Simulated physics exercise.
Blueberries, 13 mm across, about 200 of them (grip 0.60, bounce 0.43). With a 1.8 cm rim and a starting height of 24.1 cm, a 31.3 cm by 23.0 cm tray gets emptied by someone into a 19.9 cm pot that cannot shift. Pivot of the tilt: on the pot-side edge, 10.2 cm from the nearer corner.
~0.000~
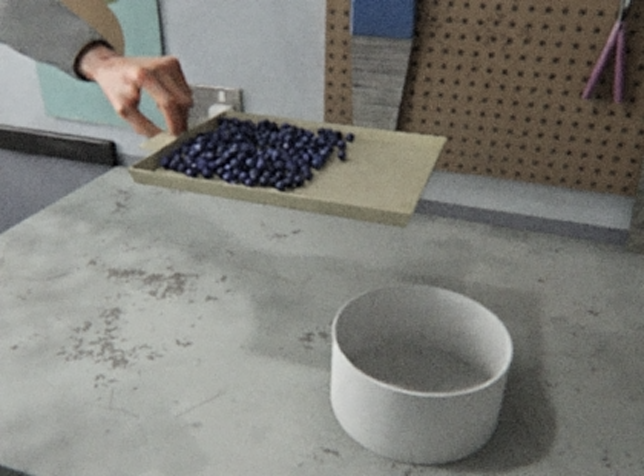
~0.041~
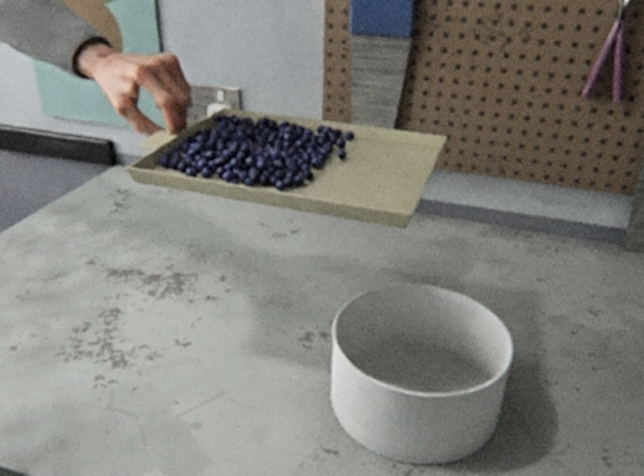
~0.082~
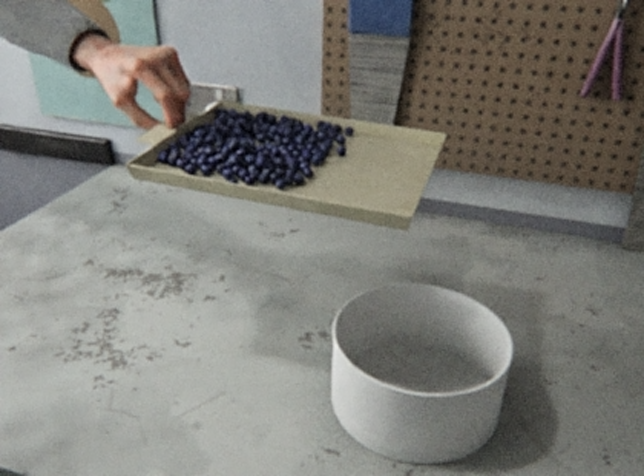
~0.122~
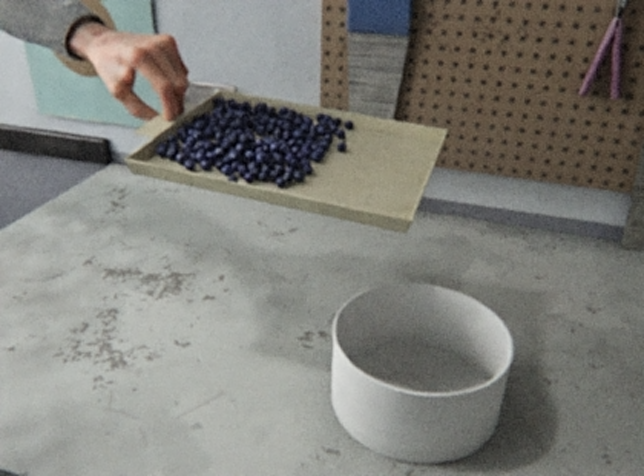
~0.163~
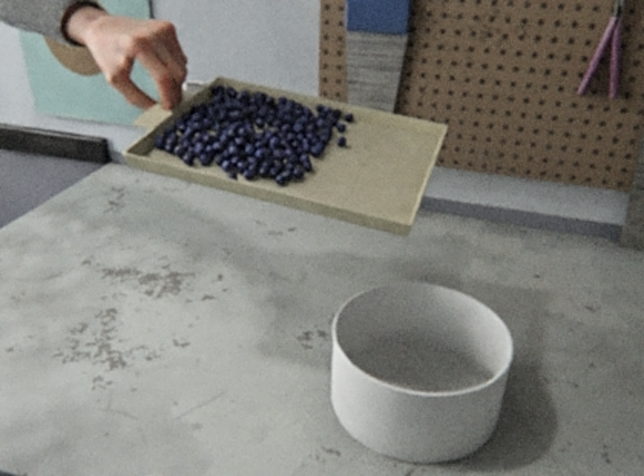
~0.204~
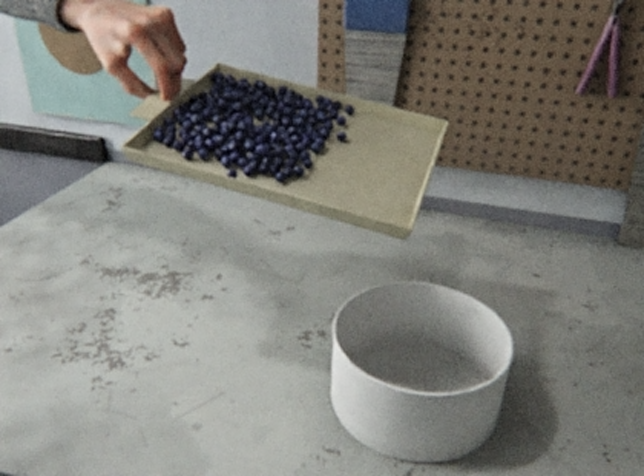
A hand gradually tilts a tray of dark blue berries above a white pot.
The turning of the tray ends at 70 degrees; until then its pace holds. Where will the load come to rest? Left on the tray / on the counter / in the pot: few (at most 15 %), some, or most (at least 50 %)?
Tray: Some; counter: Few; pot: Most.
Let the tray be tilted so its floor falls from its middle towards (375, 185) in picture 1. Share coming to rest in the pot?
Roughly 35 percent of them.
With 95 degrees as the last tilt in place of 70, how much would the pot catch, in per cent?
About 95 in a hundred would end up in the pot.
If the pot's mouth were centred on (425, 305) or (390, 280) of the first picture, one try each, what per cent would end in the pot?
In order, about 35 and about 0 per cent.
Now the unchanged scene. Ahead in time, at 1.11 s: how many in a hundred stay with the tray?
45%, roughly.
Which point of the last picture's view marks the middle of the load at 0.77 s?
Roughly pixel (347, 190).
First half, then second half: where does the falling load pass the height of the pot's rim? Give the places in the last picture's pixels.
I'd mark about (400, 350) for the first half and about (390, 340) for the second.
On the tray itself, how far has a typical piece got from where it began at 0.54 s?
Around 6 centimetres.
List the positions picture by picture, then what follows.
In the first frame, tray tilt 0 degrees, front corners at (133, 168) and (407, 211); middle of the pieces at (252, 149); pot at (421, 333).
In the second frame, tray tilt 1 degrees, front corners at (133, 167) and (407, 212); middle of the pieces at (252, 148).
In the third frame, tray tilt 2 degrees, front corners at (131, 163) and (408, 214); middle of the pieces at (251, 144).
In the fourth frame, tray tilt 5 degrees, front corners at (130, 158) and (408, 218), lowest corner right front; middle of the pieces at (250, 137).
In the fifth frame, tray tilt 9 degrees, front corners at (128, 152) and (408, 222), lowest corner right front; middle of the pieces at (249, 129).
In the sixth frame, tray tilt 12 degrees, front corners at (127, 146) and (408, 226), lowest corner right front; middle of the pieces at (249, 121); pot at (422, 331). The tray's pace is about 85 degrees a second.
Then, at 0.54 s, tilt 40 degrees; the tray holds 100 %, the pot 0 %.
After 0.77 s, tilt 60 degrees; the tray holds 90 %, the pot 0 %.
After 1.11 s, tilt 70 degrees; the tray holds 45 %, the pot 40 %.
At rest (2.6 s), tray 25 %, counter 5 %, pot 65 %.
